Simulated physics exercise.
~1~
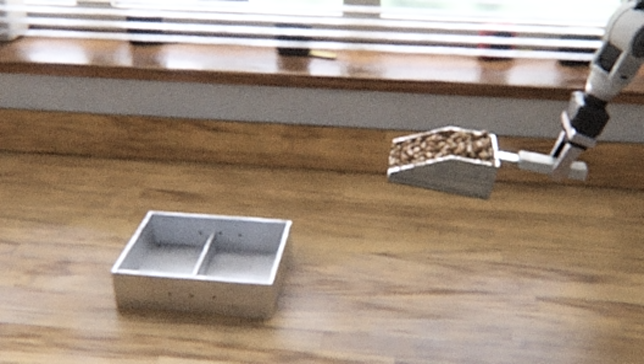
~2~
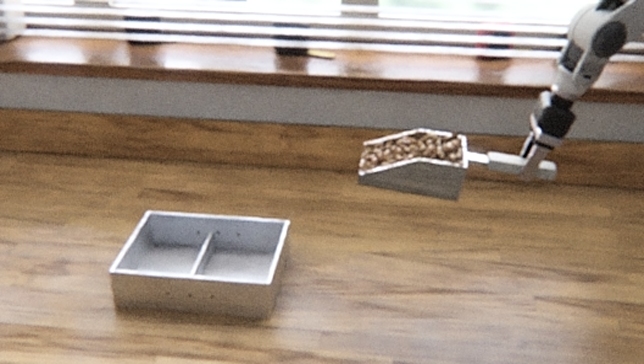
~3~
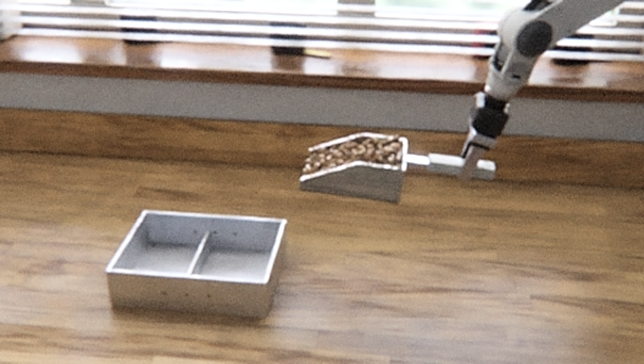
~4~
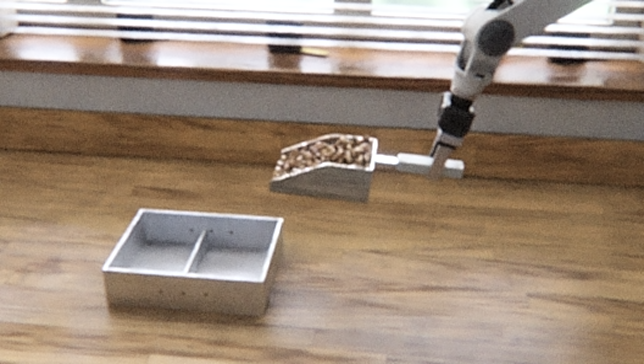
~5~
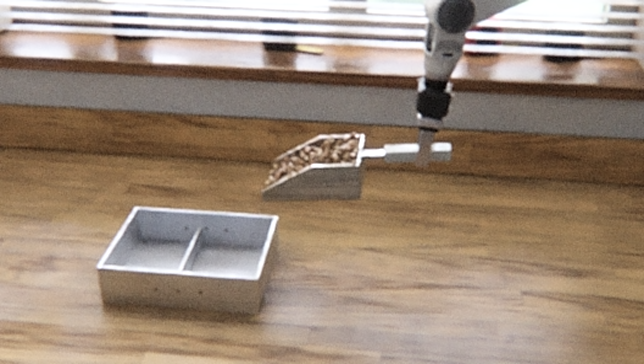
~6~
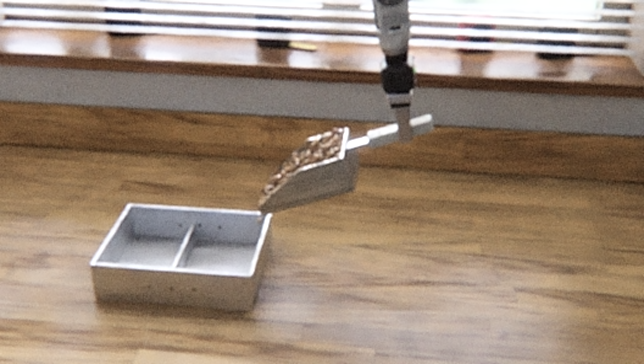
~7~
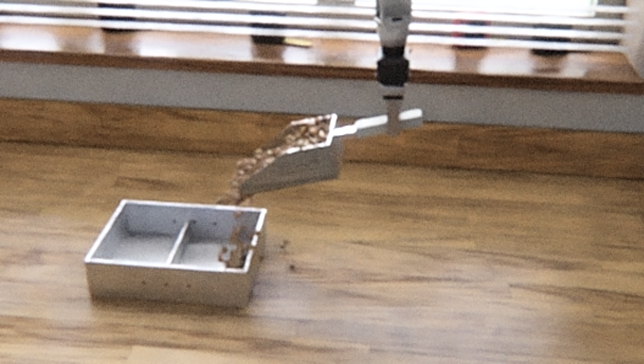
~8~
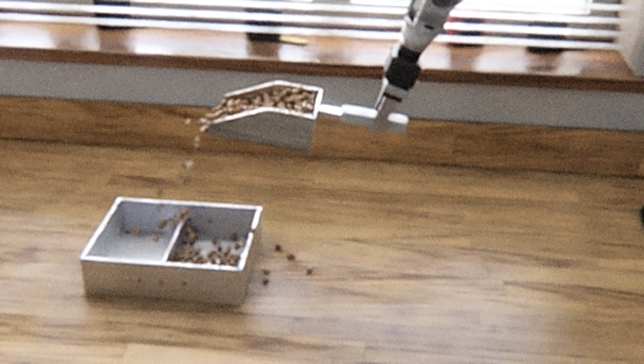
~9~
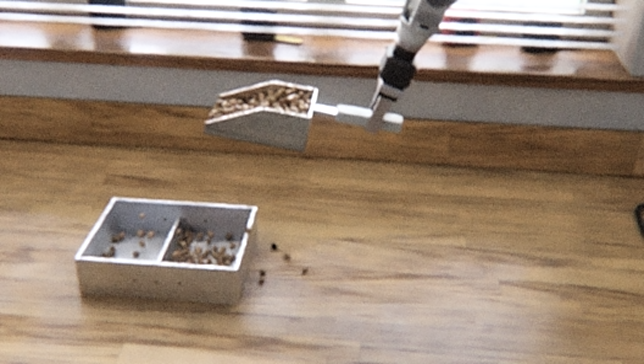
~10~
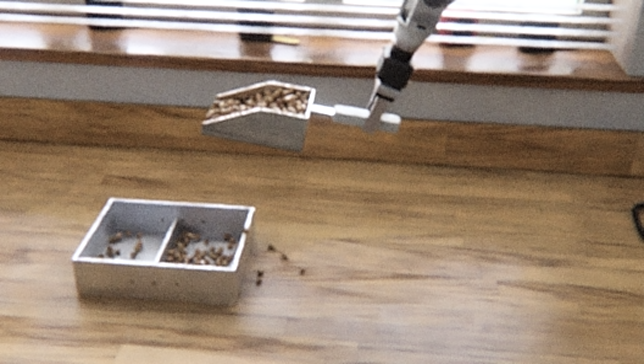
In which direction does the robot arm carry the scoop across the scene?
The robot arm carries the scoop to the left, toward the divided box.
The video shows a robot arm carrying a scoop of dried beans toward a divided box on a wooden table, tipping it to spill some into both compartments and onto the table, then levelling it and holding it still, with many beans left.
